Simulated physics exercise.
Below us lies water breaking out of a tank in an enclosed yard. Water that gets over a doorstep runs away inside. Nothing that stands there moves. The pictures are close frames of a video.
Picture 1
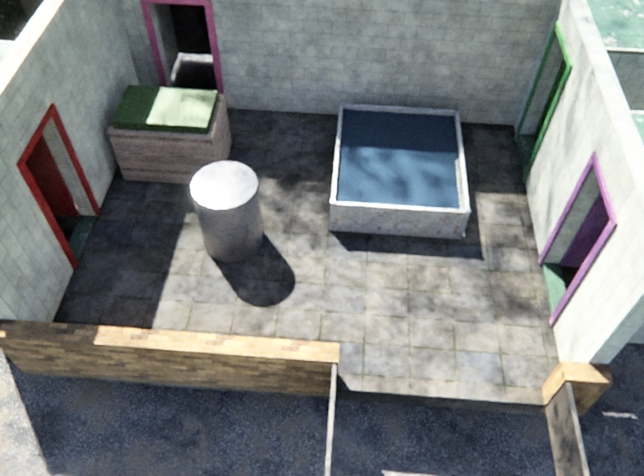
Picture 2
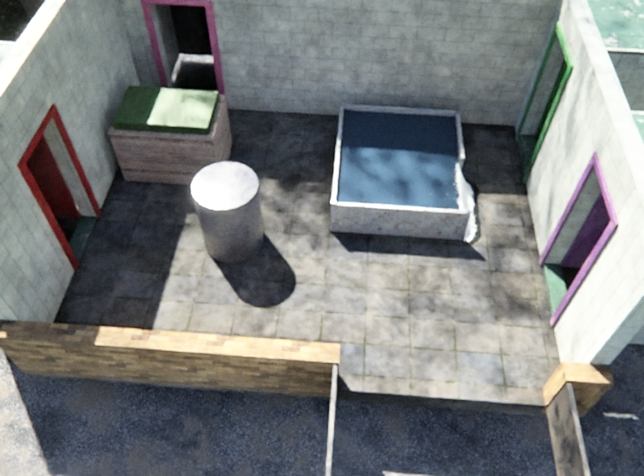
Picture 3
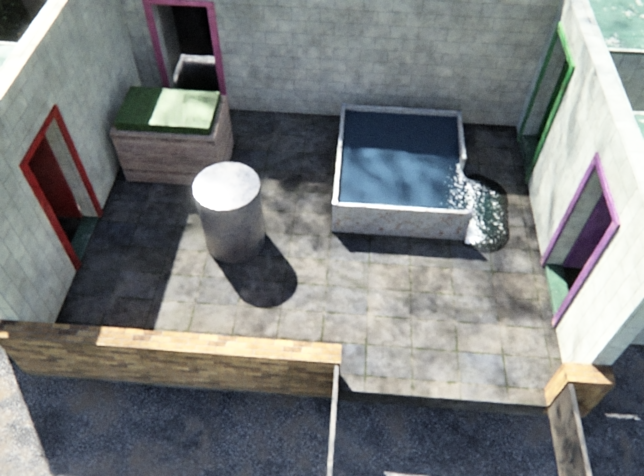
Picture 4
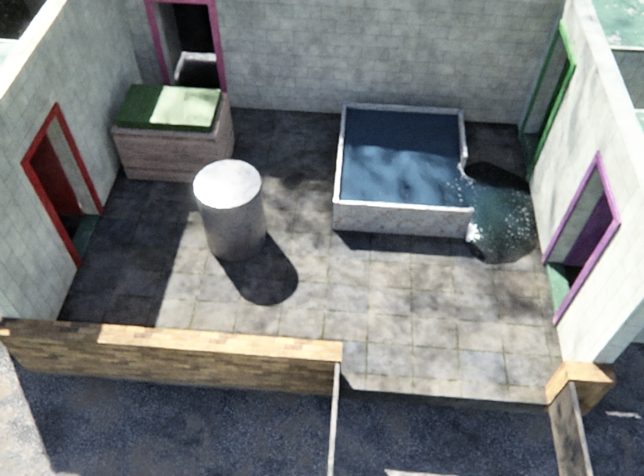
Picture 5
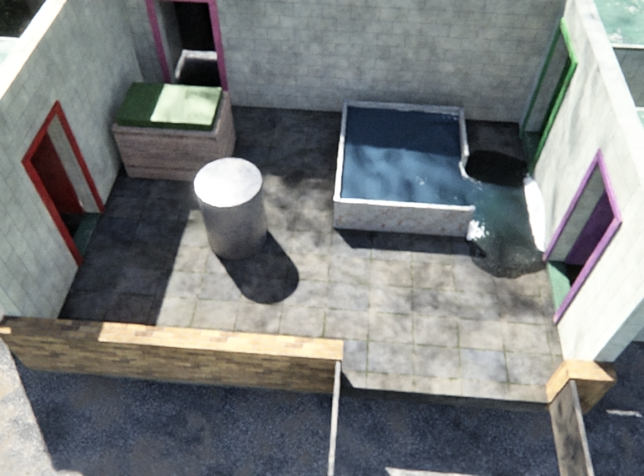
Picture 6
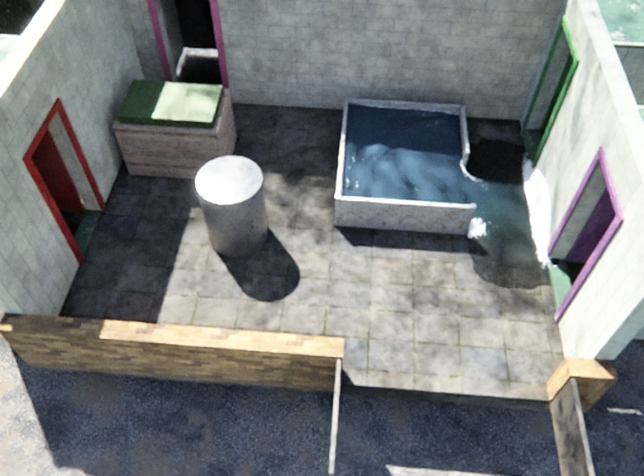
Water breaks out of the right side of a raised, pale-walled tank of blue water, first as a thin white spill, then spreading foaming across the grey paving toward the right wall. Seen from high above, the walled yard holds a pale cylinder at centre-left, a green-topped block behind it, and red, purple and green doorways. The camera stays almost still, drifting very slightly.
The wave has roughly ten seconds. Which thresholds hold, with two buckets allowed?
In the end: The red door admits no more than that; the green door admits no more than that; the pink door lets in a lot; the purple door lets in a lot.
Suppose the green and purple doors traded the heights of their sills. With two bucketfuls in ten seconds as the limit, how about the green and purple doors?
In short: The green one takes more; the purple one keeps below it.
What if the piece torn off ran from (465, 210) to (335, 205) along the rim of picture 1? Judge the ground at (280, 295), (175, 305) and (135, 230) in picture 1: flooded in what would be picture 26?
As listed: Wet, covered, free of water.
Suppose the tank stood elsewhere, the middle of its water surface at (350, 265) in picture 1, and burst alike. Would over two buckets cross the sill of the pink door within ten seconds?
Then: The pink door holds.
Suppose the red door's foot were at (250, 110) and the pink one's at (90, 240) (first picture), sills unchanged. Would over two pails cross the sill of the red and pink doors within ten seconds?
In short: The red door stays under, the pink door stays under.
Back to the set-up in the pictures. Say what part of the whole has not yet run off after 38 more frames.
About 72 per cent.
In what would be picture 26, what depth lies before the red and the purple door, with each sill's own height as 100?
About 0 and 130 per cent.
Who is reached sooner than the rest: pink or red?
I say the pink one.
A moment on, water covers 15 % of the floor; the red door not reached, the green door wet at the sill, nothing in, the pink door not reached, the purple door under two buckets in.
Next, water covers 25 % of the floor; the red door not reached, the green door wet at the sill, nothing in, the pink door not reached, the purple door over two buckets in.
Then, water covers 35 % of the floor; the red door not reached, the green door wet at the sill, nothing in, the pink door not reached, the purple door over two buckets in.
Later, water covers 45 % of the floor; the red door not reached, the green door under two buckets in, the pink door wet at the sill, nothing in, the purple door over two buckets in.
In the end, water covers 60 % of the floor; the red door wet at the sill, nothing in, the green door under two buckets in, the pink door over two buckets in, the purple door over two buckets in.
